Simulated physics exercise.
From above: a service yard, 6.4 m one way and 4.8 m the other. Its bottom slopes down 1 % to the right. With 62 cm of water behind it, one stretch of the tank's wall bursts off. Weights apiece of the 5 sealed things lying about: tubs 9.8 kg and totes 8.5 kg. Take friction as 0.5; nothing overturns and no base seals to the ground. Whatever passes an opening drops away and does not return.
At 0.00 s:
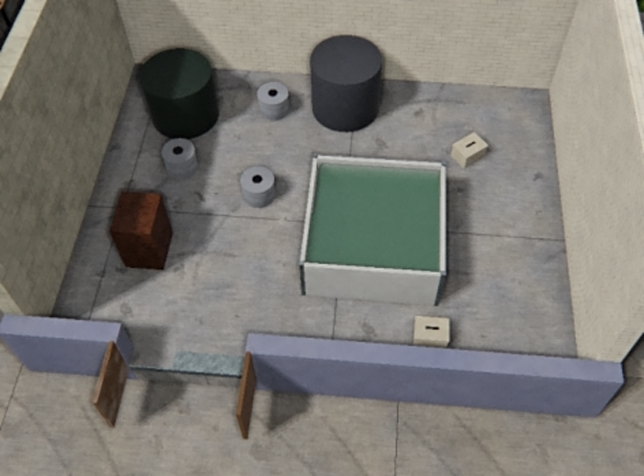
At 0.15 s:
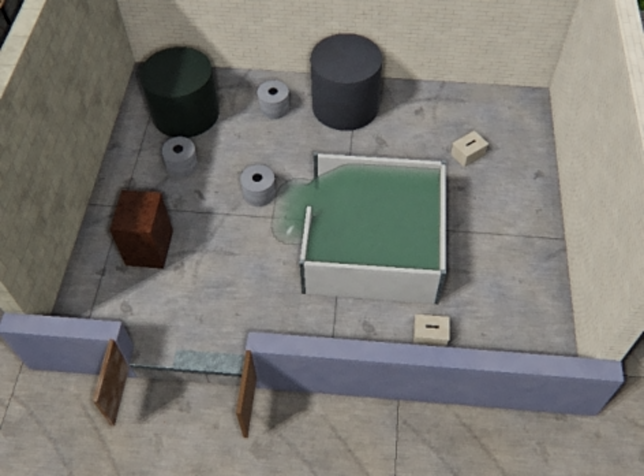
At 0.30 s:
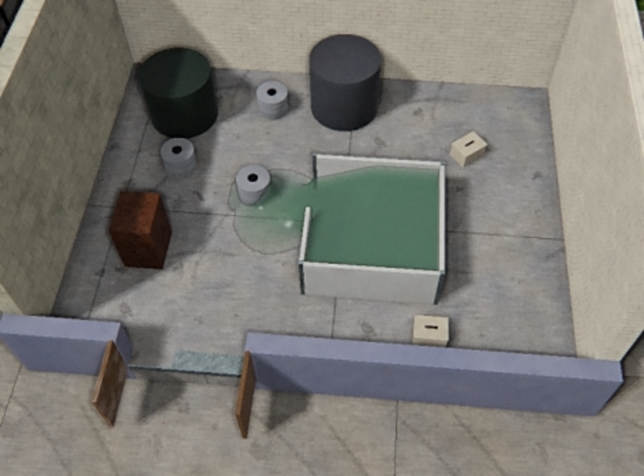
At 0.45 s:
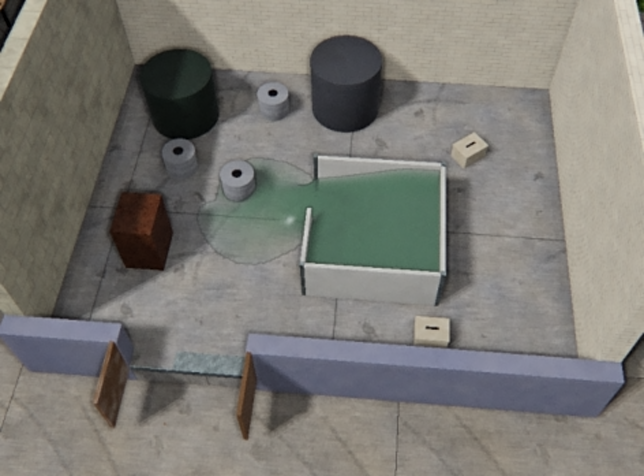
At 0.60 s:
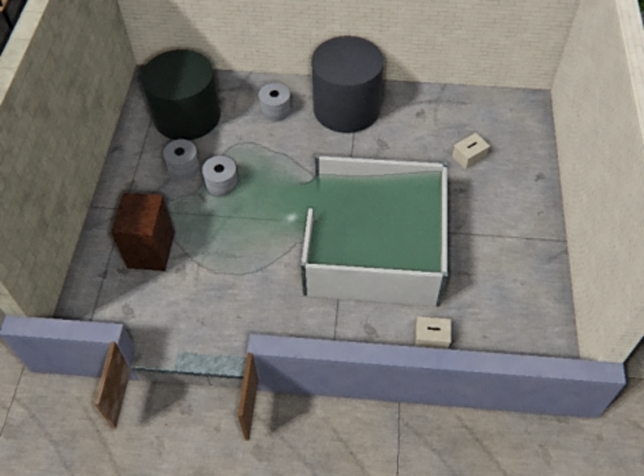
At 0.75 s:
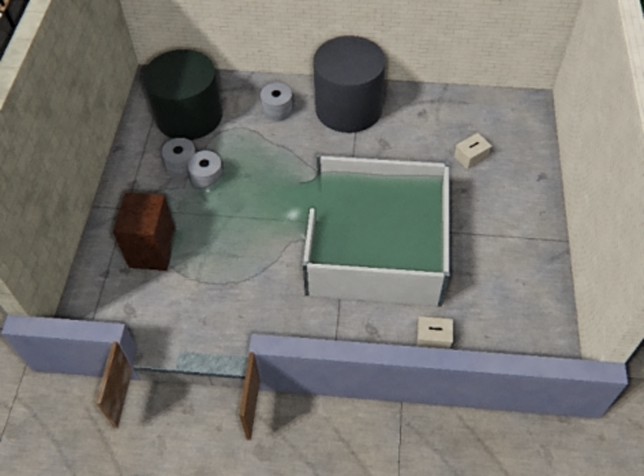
Green water pours through a gap in the tank's left wall, pushing one grey tub leftward.
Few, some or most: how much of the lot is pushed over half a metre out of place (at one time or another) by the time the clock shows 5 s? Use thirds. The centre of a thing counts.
It is between one and two thirds.
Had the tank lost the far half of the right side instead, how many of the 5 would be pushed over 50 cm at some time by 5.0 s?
In that case 1 of them.
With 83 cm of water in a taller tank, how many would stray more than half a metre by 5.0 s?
In that case 3 of them.
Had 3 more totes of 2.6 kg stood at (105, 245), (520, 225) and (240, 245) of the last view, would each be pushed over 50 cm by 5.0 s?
In turn: Over, short of it, over.
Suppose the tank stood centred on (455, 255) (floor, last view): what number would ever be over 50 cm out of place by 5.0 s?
In that case 3 of them.
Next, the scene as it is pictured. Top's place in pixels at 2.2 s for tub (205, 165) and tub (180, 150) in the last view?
Near (116, 163) and (124, 121).
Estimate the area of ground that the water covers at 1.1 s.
Roughly 9.0 m2.
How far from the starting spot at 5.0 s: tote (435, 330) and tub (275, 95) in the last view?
In that order: 0 cm, 40 cm.
After 1.1 s 1 of 5 are over 50 cm from their spots; 0 afloat.
After 2.2 s 2 of 5 are over 50 cm from their spots; 2 afloat.
After 3.5 s 2 of 5 are over 50 cm from their spots; 2 afloat.
After 5.0 s 2 of 5 are over 50 cm from their spots, and 2 have been at some point; 3 afloat.
